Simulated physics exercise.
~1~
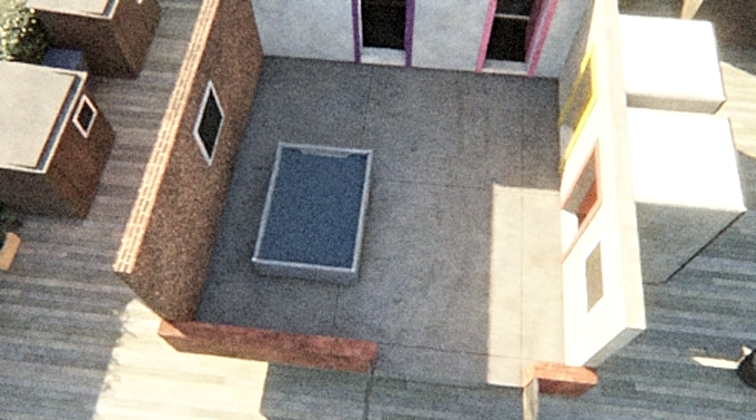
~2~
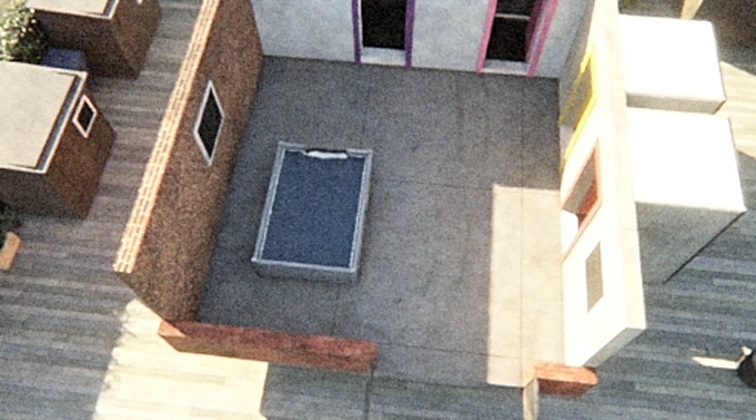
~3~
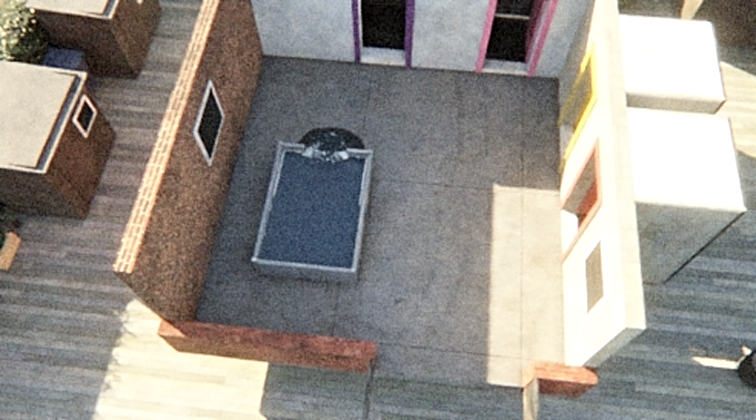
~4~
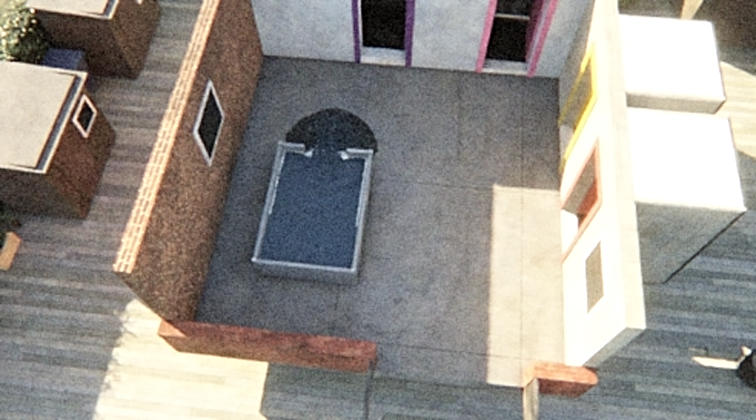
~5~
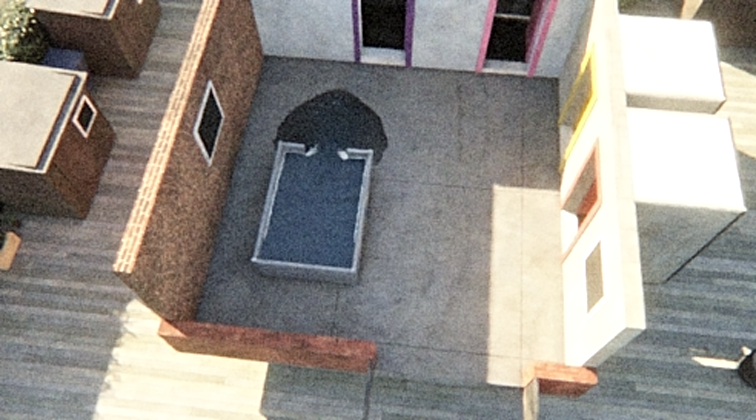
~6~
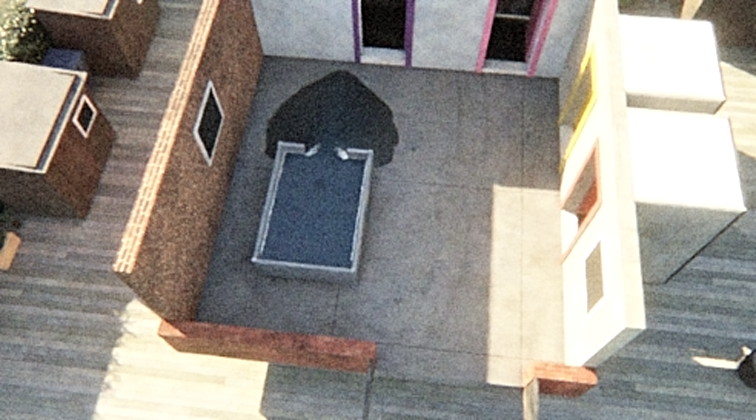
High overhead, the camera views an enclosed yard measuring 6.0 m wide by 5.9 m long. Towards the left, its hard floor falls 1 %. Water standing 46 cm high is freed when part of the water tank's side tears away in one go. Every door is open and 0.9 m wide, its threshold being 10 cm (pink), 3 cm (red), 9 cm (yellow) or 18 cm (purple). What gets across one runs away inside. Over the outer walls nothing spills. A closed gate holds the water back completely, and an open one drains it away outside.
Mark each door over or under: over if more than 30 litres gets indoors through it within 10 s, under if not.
Pink door: Under, red door: Under, yellow door: Under, purple door: Under.
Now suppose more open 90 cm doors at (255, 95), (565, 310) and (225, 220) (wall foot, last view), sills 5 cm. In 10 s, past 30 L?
Taking them in order, the first gets enough, the second too little and the third too little.
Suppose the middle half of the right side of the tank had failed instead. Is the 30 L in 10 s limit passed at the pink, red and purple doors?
For pink, too little; for red, too much; for purple, too little.
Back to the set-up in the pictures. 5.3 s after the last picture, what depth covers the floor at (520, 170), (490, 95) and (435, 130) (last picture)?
Spot by spot: Some 4, 4, then 2 cm.
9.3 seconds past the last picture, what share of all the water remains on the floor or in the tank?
I'd put it at some 100 percent still there.
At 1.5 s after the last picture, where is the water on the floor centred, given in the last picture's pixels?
It lies at roughly (326, 171) in pixels.
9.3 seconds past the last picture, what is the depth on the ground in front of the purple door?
It comes to near 7.0 cm.
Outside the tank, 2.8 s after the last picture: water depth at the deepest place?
About 18 cm.
Then, 0.7 s after the last picture water covers 20 % of the floor and is deepest (24 cm) near (326, 155); pink door not reached, red door not reached, yellow door not reached, purple door 15 cm at the sill, 0 L in.
Then, 1.5 s after the last picture water covers 25 % of the floor and is deepest (25 cm) near (281, 61); pink door not reached, red door not reached, yellow door not reached, purple door 18 cm at the sill, 0 L in.
Then, 2.8 s after the last picture water covers 30 % of the floor and is deepest (18 cm) near (264, 59); pink door 5 cm at the sill, 0 L in, red door not reached, yellow door not reached, purple door 13 cm at the sill, 0 L in.
Then, 5.3 s after the last picture water covers 55 % of the floor and is deepest (16 cm) near (264, 59); pink door 5 cm at the sill, 0 L in, red door 2 cm at the sill, 0 L in, yellow door 5 cm at the sill, 0 L in, purple door 11 cm at the sill, 0 L in.
Then, 9.3 s after the last picture water covers 95 % of the floor and is deepest (10 cm) near (192, 334); pink door 5 cm at the sill, 0 L in, red door 2 cm at the sill, 0 L in, yellow door 4 cm at the sill, 0 L in, purple door 7 cm at the sill, 0 L in.
